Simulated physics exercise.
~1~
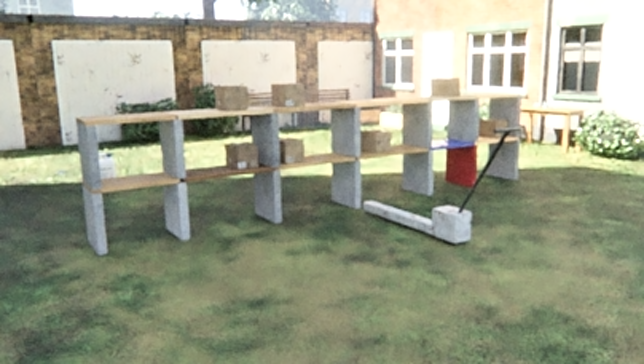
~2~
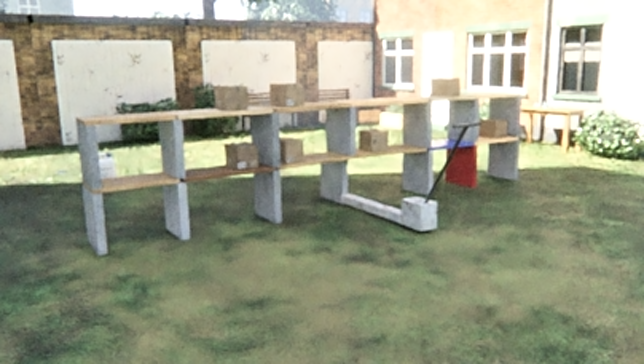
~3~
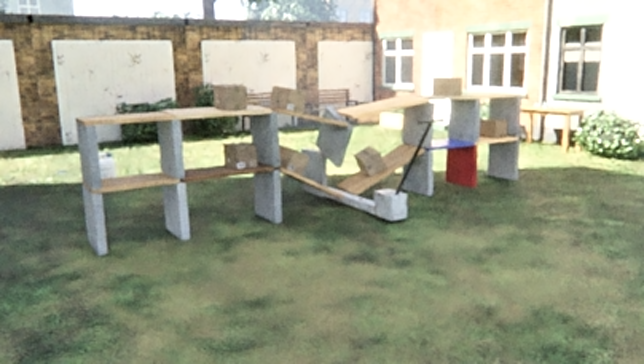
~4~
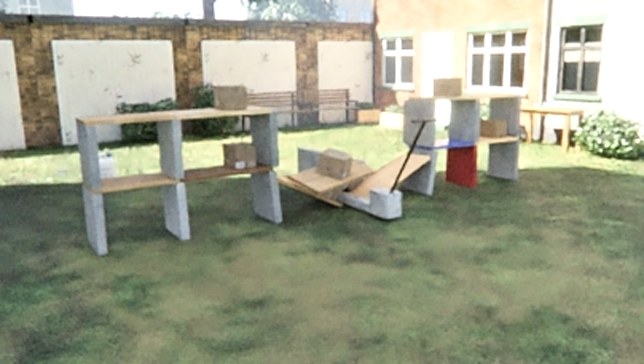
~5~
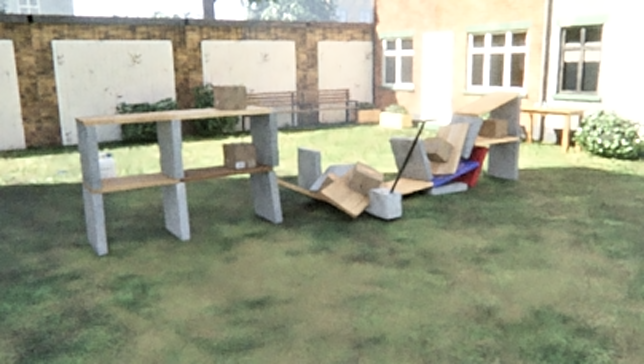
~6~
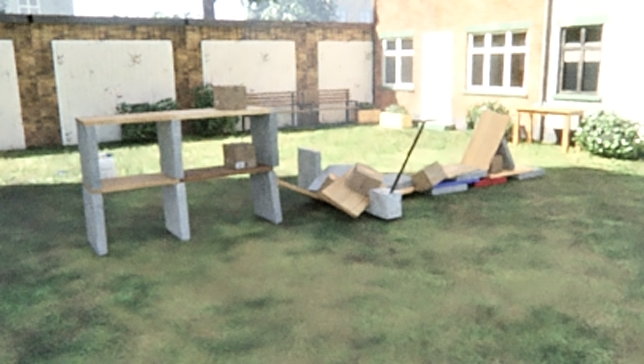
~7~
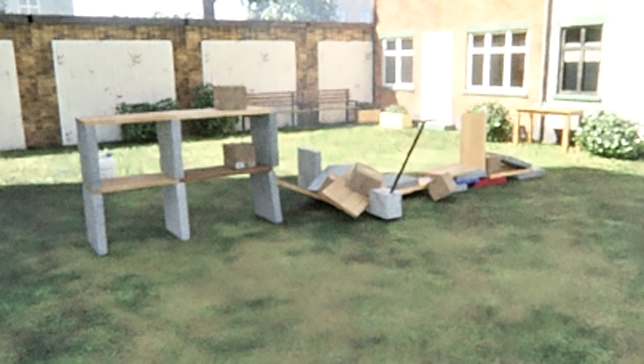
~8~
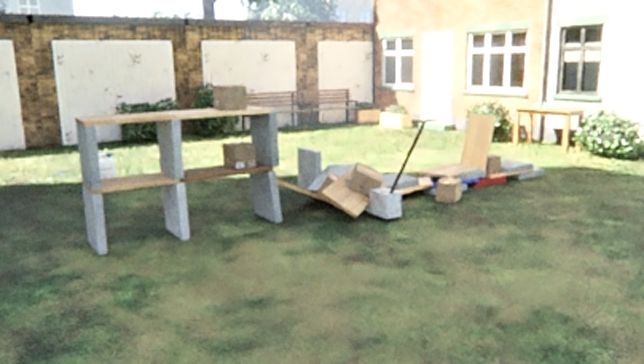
A low jack with a long dark handle slides left along the foot of a two-tier rack of grey blocks and wooden boards, seen from a fixed view across a lawn before a brick wall and a pale building. Cardboard boxes sit on both tiers, with a blue board and a red upright toward the right. The jack knocks into an upright, and the middle boards and boxes drop around it. The collapse then spreads right as the red upright leans and falls flat, bringing the blue board down. The left section stays standing beside the heap.
